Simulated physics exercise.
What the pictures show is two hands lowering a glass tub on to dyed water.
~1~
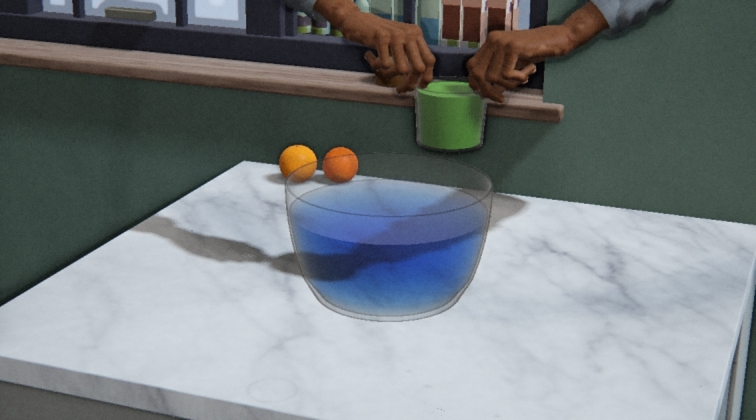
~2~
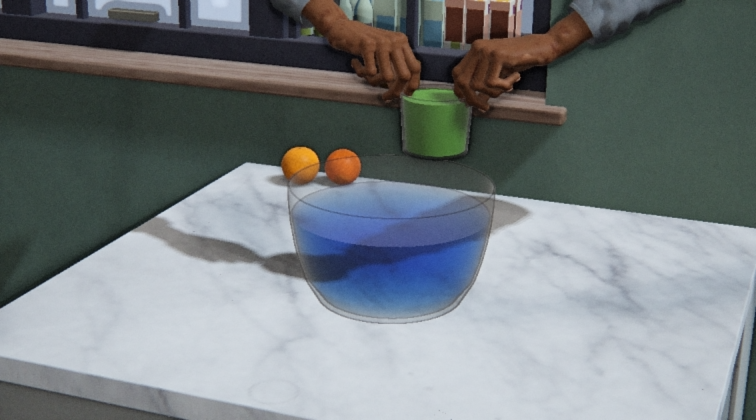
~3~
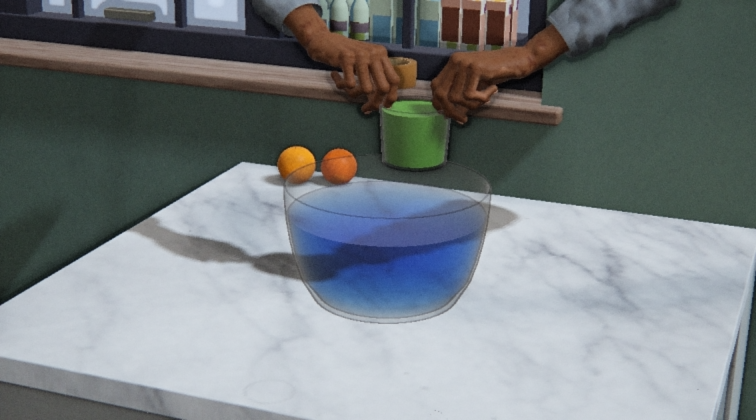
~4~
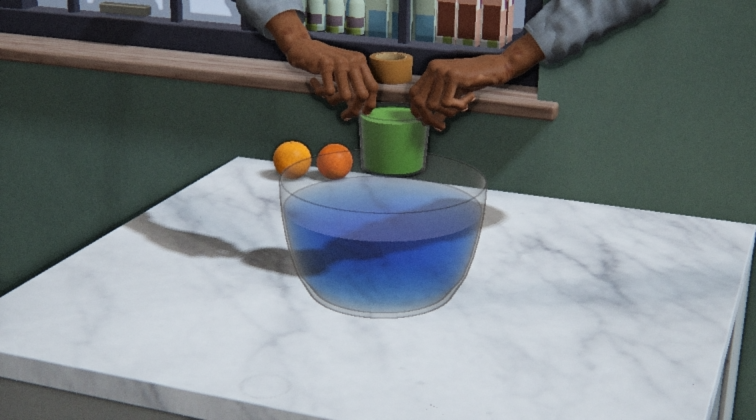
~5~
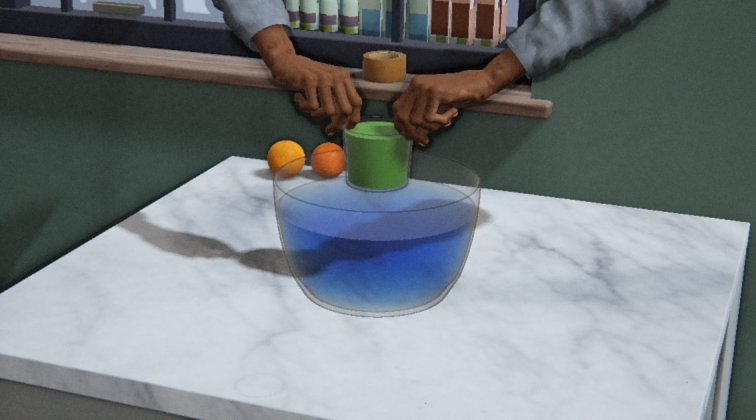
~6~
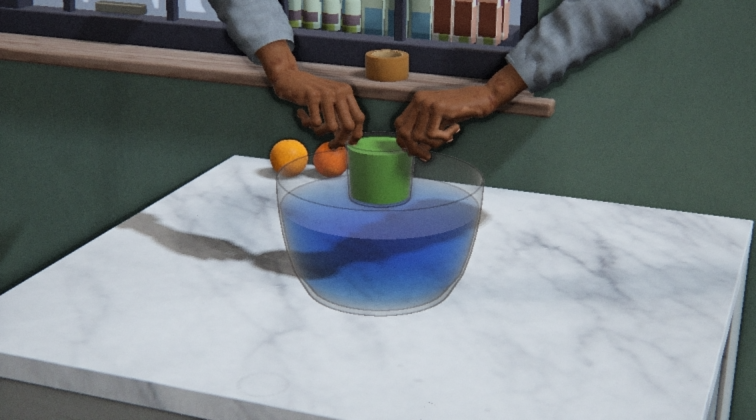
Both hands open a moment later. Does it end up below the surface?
Yes.
A moment on, the tub dips into the dyed water.
Further on, dyed water pours in over its rim.
When it is over, the tub lies on the bottom.
